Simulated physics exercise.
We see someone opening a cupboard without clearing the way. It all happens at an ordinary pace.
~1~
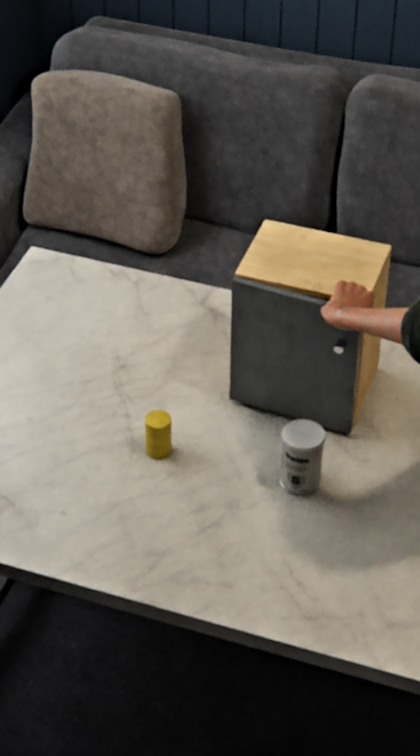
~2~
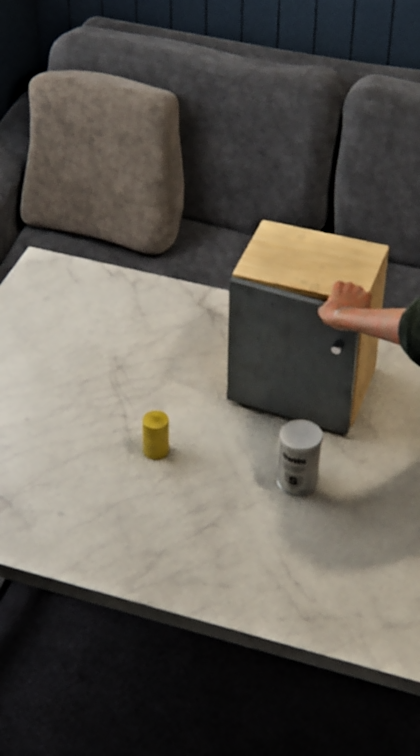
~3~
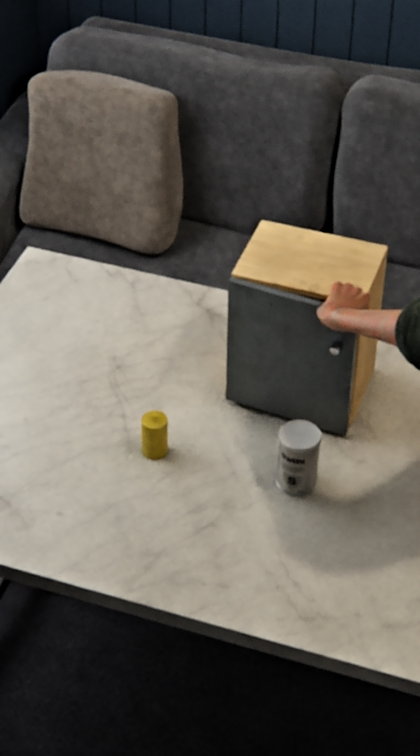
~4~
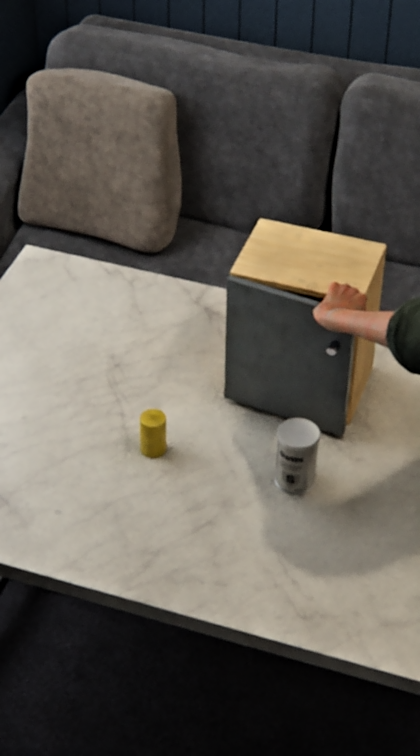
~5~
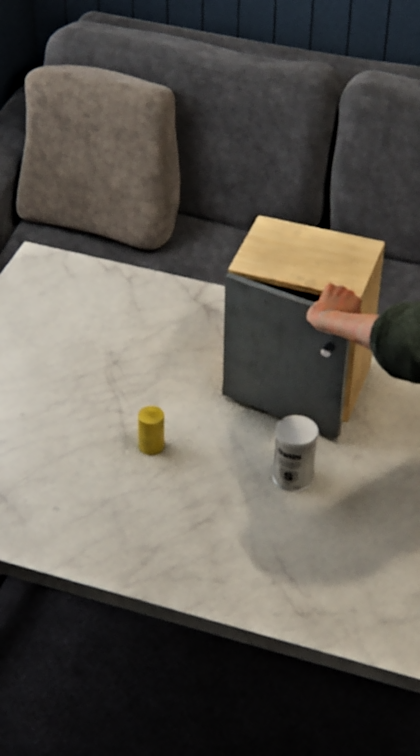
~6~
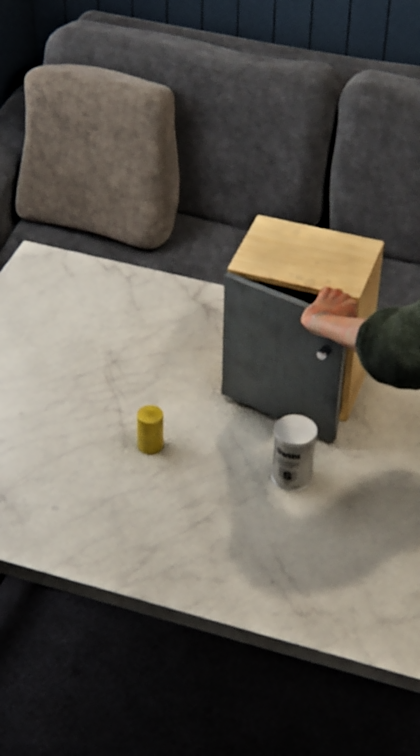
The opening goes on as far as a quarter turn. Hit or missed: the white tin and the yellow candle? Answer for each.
In the end the white tin gets shoved and the yellow candle stays untouched.
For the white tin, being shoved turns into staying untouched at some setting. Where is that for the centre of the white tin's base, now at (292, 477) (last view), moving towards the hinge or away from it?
Near (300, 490).
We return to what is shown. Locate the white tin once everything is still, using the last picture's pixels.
Near (237, 483).
Then, 0.80 s past the last view, door 43° open; white tin travelled about its own width near (270, 466); yellow candle at rest near (150, 430).
Then, 1.16 s past the last view, door 56° open; white tin travelled about its own width near (246, 477); yellow candle at rest near (150, 430).
Finally, the white tin is pushed along, near (237, 483); the yellow candle remains where it is, near (150, 430).
